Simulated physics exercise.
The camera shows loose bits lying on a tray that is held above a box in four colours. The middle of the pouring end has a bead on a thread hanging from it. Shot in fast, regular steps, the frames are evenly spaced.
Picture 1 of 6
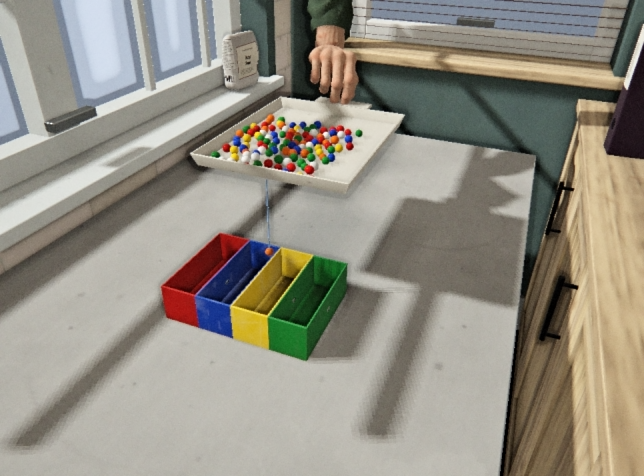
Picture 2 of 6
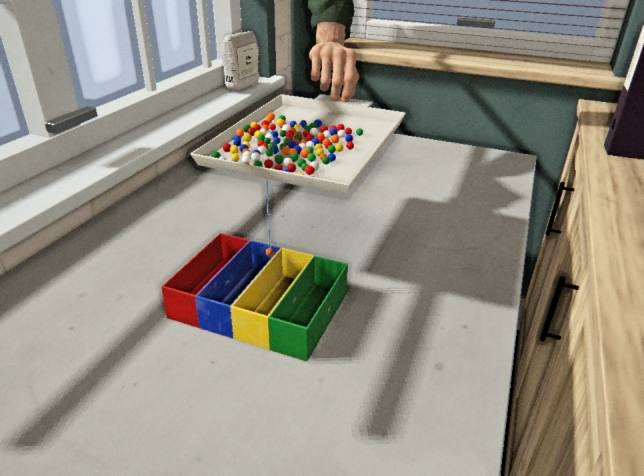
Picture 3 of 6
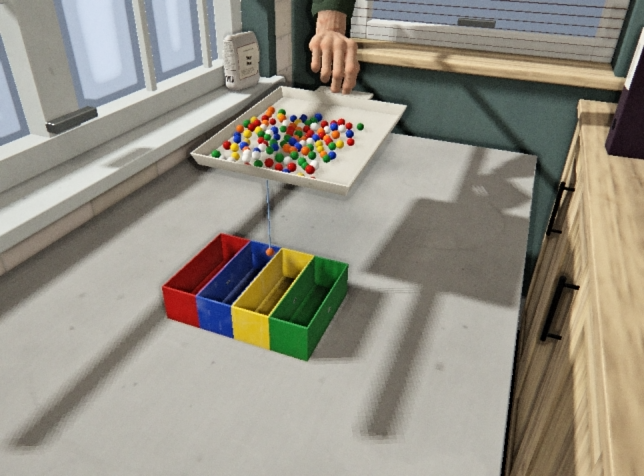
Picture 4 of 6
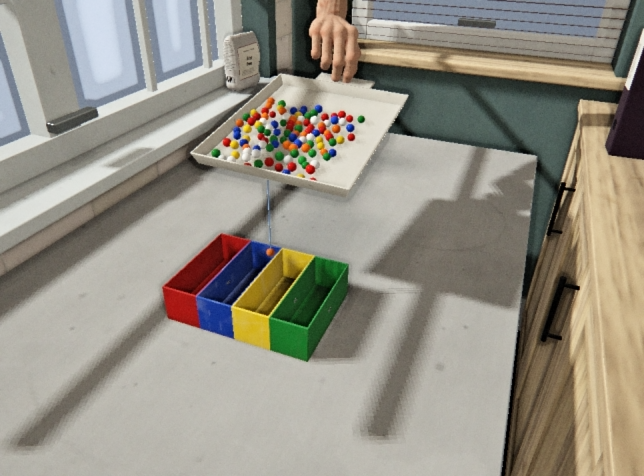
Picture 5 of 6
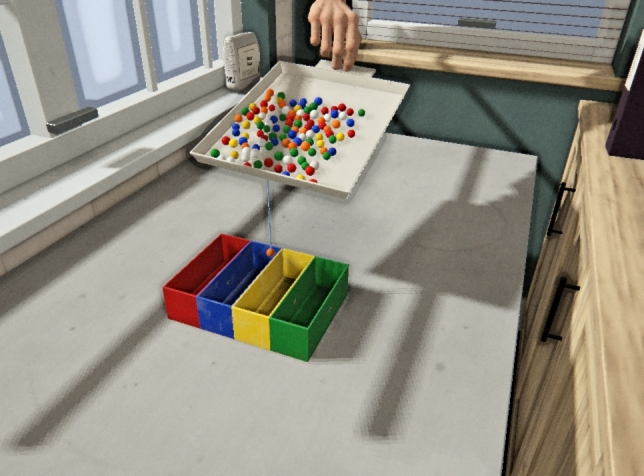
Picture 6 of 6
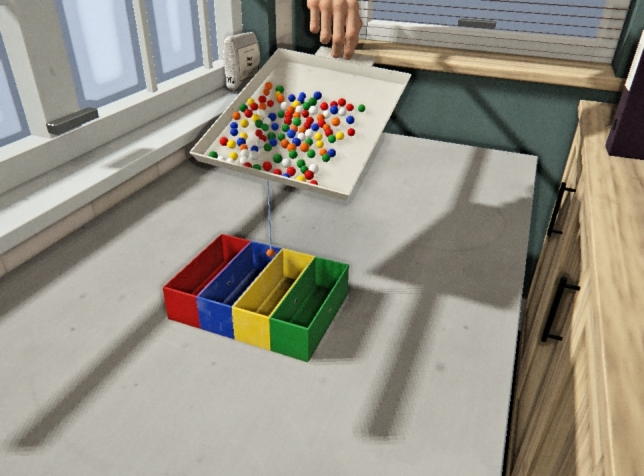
In this clip, a hand at the far side of a white tray of colourful beads raises that edge steadily, tilting the tray toward a box with red, blue, yellow and green compartments, while the beads shift slightly on its surface.
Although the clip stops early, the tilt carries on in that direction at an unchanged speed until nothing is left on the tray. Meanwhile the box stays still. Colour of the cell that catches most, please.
The colour is green.
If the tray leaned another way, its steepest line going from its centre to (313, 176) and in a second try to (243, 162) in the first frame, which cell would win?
Try 1 - the green one. Try 2 - the red one.
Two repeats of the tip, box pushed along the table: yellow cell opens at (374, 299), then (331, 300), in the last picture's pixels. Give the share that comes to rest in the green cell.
You'd get 0 in a hundred the first time and 0 in a hundred the second.
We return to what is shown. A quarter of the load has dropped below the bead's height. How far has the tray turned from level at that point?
The angle is around 70°.
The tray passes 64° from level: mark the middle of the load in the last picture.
Look about (293, 189) in the last picture.
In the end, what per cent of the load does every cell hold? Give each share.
Red cell: 0 %, blue cell: 10 %, yellow cell: 20 %, green cell: 40 %.
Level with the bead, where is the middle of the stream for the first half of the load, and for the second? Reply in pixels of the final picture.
I'd place the first part at (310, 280) and the rest at (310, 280).
Just after the last frame, tray tipped steeply; roughly two thirds on the tray; about a tenth in the green cell; about a tenth in the yellow cell; just a few in the blue cell; roughly a quarter falling or outside the box.
A moment on, tray tipped past a quarter turn; roughly a third in the green cell; roughly a quarter in the yellow cell; about a tenth in the blue cell; just a few in the red cell; roughly a quarter falling or outside the box.
Further on, tray tipped past a quarter turn; roughly a third in the green cell; roughly a quarter in the yellow cell; about a tenth in the blue cell; just a few in the red cell; roughly a quarter falling or outside the box.
When it is over, tray tipped past a quarter turn; roughly a third in the green cell; roughly a quarter in the yellow cell; about a tenth in the blue cell; just a few in the red cell; roughly a quarter outside the box.
